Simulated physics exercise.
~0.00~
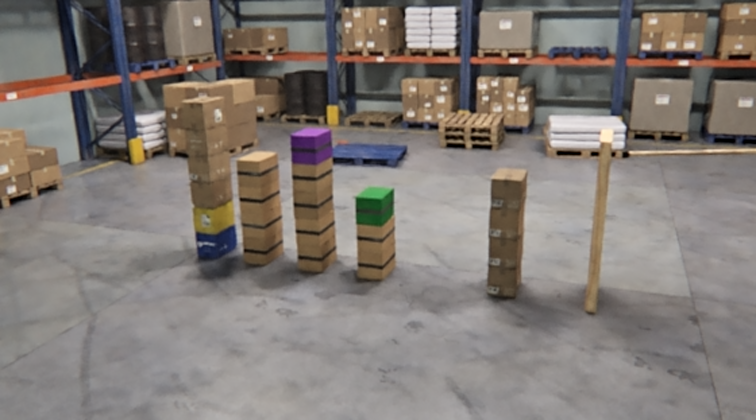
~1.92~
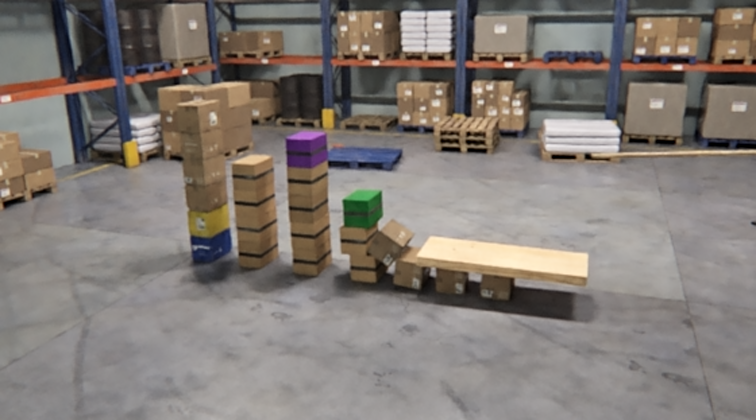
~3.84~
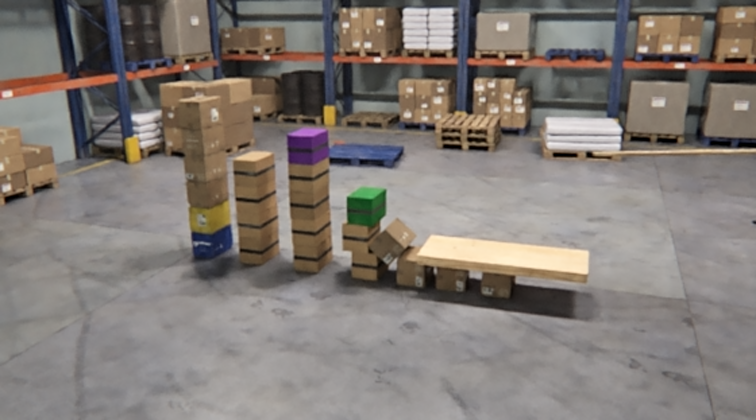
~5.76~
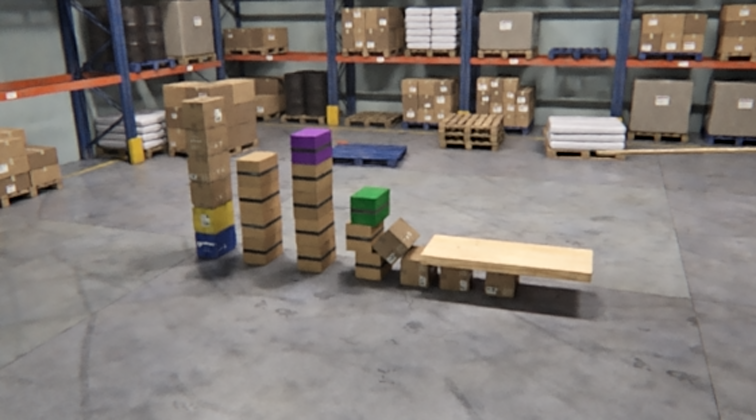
A tall wooden board stands at the right end of a row of stacked cartons in a warehouse, a thin pole reaching toward its top from the right. The board topples left onto the nearest stack, which collapses beneath it. The fallen cartons spread out along the floor, and one comes to rest tilted against the next stack, the short one topped with green. That stack is jostled but stays up. The board ends lying flat across the low cartons, while the purple-topped stack and those farther left, including the yellow and blue cartons, remain standing.
